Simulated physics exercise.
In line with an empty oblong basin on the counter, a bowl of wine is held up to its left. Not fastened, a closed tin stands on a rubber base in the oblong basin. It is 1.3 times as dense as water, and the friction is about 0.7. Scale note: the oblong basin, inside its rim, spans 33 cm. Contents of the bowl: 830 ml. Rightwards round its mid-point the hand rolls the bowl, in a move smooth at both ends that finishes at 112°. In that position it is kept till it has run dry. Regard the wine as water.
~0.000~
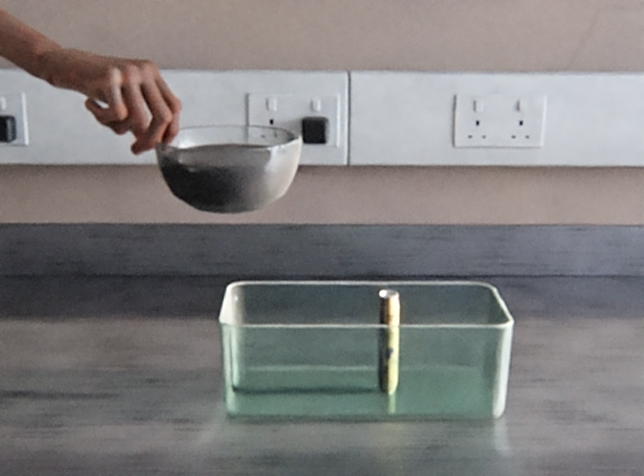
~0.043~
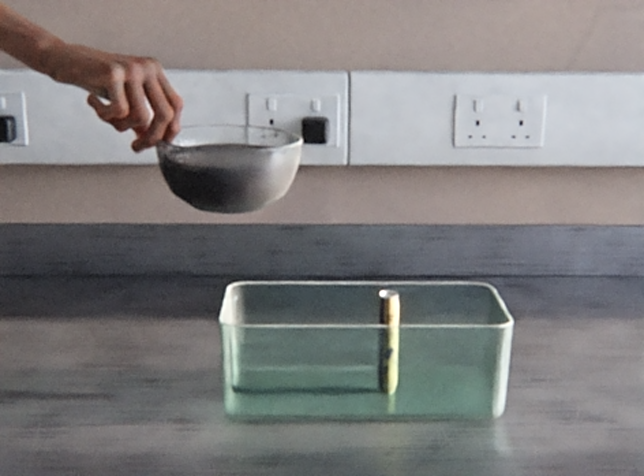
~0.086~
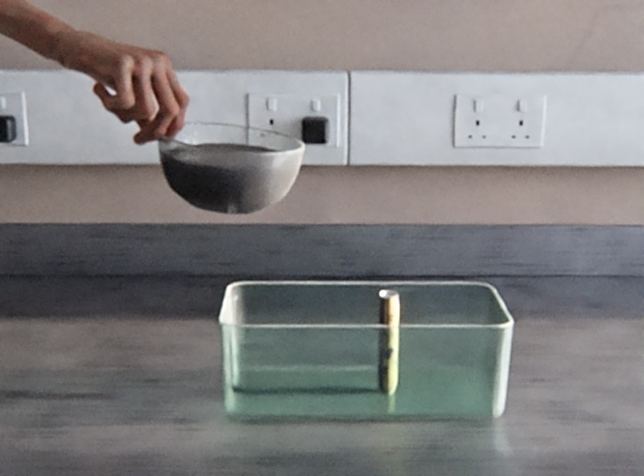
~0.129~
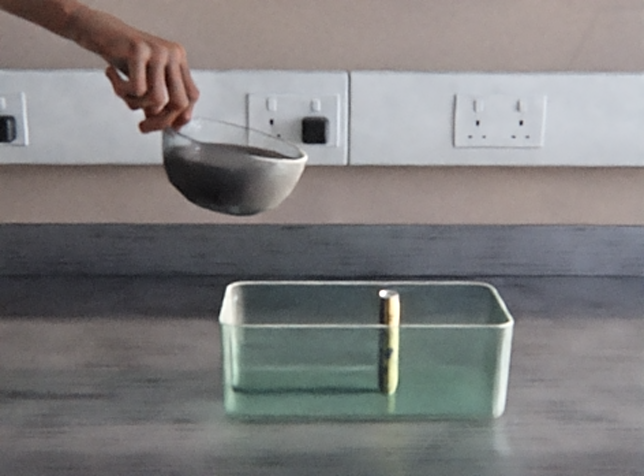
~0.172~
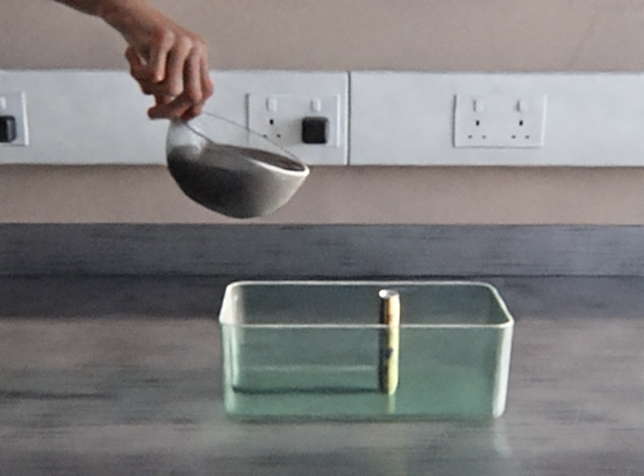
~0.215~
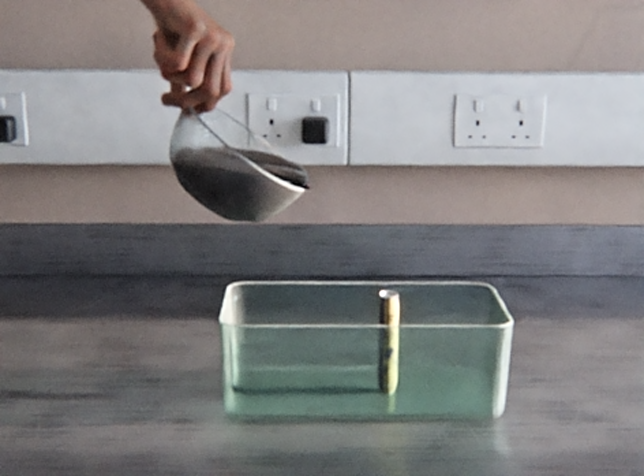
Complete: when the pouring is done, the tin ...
... has gone over.
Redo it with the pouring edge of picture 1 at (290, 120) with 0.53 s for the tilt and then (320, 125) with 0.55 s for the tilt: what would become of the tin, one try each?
Trial 1 - tin tips; trial 2 - tin tips.
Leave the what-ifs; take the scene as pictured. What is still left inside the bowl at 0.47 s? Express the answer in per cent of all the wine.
About 9 percent.
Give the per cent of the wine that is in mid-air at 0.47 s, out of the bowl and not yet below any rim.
Roughly 48 percent.
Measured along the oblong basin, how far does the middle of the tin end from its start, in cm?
Looks like roughly 7.5 cm in total.
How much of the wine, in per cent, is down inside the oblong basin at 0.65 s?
Roughly 94 per cent.
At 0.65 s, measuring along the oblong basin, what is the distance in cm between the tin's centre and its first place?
I'd put it at around 0 centimetres.
After 0.47 s the tilt is 106° and 9 per cent is still to pour; the tin stands where it began.
After 0.65 s the tilt is 112° and 0 per cent is still to pour; the tin stands where it began.
After 0.84 s the tilt is 112° and 0 per cent is still to pour; the tin leans 6°.
After 1.05 s the tilt is 112° and 0 per cent is still to pour; the tin leans 26°.
In the end the tin lies on its side.
